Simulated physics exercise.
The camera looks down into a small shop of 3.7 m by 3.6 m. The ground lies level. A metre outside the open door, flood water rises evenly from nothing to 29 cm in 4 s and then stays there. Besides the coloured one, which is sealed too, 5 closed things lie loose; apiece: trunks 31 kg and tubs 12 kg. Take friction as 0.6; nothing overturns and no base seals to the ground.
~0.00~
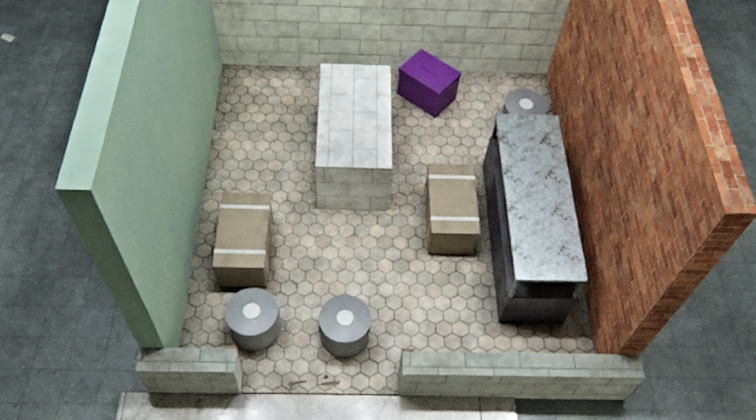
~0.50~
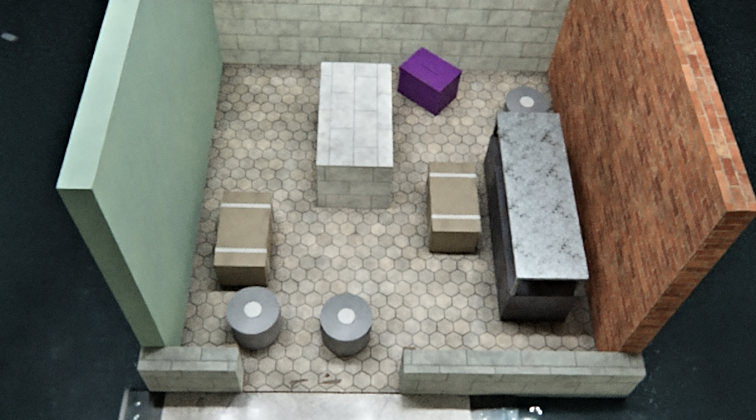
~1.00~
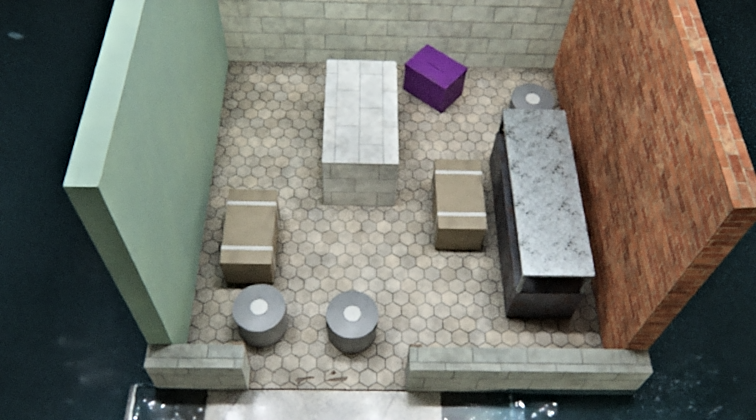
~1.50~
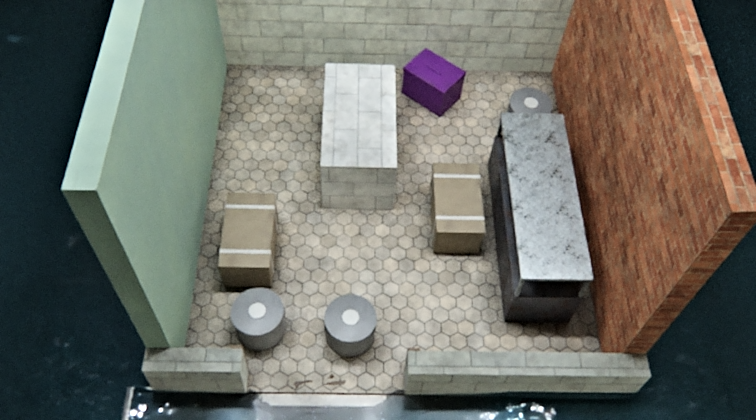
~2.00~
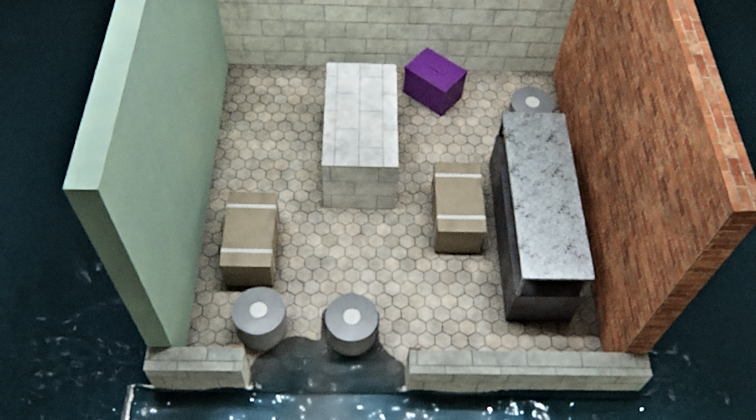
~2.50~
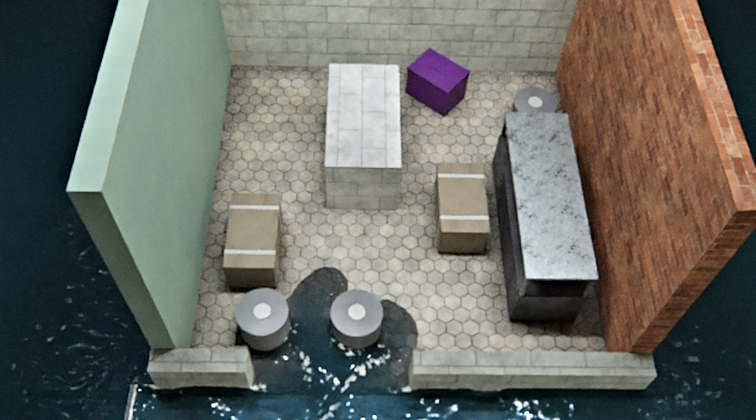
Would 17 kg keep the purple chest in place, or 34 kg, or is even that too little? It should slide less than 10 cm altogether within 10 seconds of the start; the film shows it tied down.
For it, neither weight holds it.
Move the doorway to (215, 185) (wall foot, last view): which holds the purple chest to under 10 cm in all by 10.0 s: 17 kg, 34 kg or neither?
Then neither weight holds it.
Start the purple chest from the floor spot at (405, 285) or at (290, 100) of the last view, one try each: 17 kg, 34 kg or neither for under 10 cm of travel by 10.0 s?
In that order: Neither holds; neither holds.
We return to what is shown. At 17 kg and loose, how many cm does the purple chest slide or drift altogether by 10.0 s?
About 150 cm.
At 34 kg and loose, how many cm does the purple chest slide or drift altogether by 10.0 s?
About 120 cm.
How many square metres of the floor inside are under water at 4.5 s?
Roughly 6.5 m2.
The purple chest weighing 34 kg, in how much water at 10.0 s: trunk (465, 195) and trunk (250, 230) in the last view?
Roughly 23 and 22 cm.
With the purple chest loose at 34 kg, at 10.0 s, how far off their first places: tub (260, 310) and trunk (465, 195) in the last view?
In that order: 40 cm, 120 cm.
After 3.5 s the purple chest would be 0 cm from its start with 17 kg and 0 cm from its start with 34 kg; 0 cm of water round it then.
After 4.5 s the purple chest would be 0 cm from its start with 17 kg and 0 cm from its start with 34 kg; 0 cm of water round it then.
After 7.0 s the purple chest would be 47 cm from its start with 17 kg and 10 cm from its start with 34 kg; 15 cm of water round it then.
After 10.0 s the purple chest would be 84 cm from its start with 17 kg and 112 cm from its start with 34 kg; 23 cm of water round it then.
